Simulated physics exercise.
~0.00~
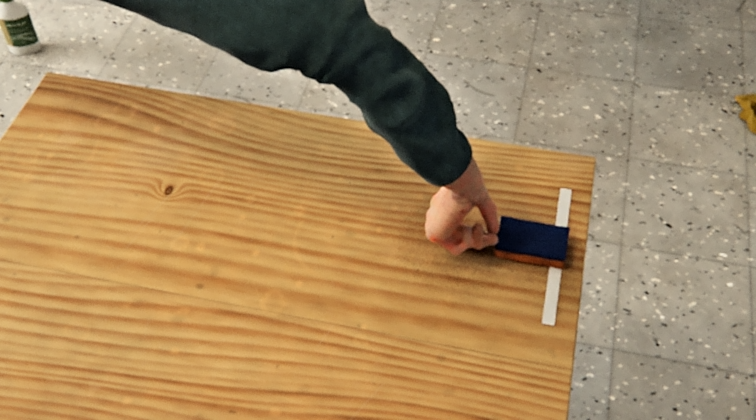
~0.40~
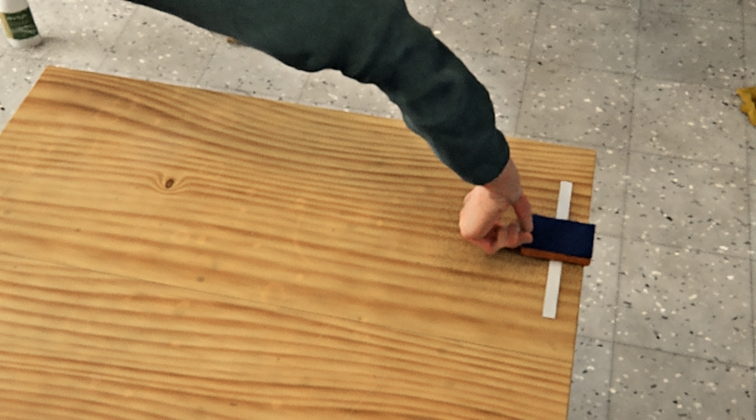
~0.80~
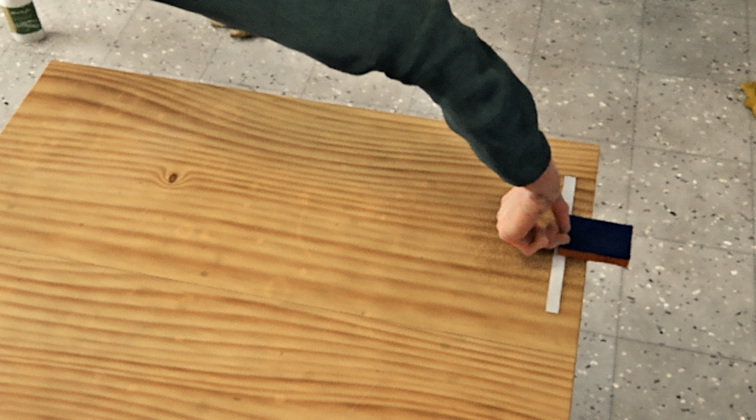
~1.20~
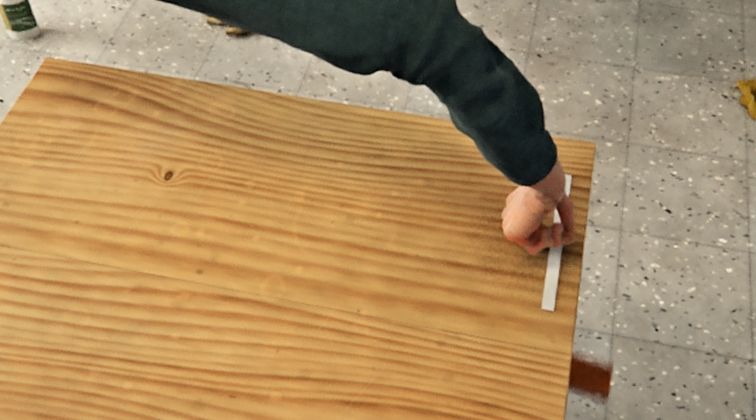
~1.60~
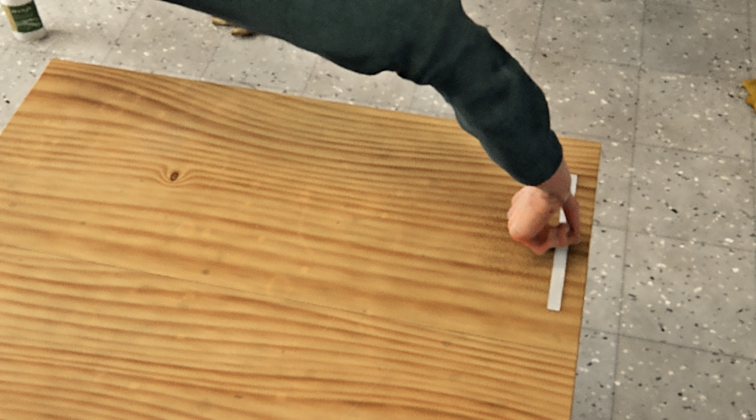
Blue-topped orange sponge sliding right across a wooden tabletop under a hand's push, passing white tape, then tipping off the edge and dropping from view.
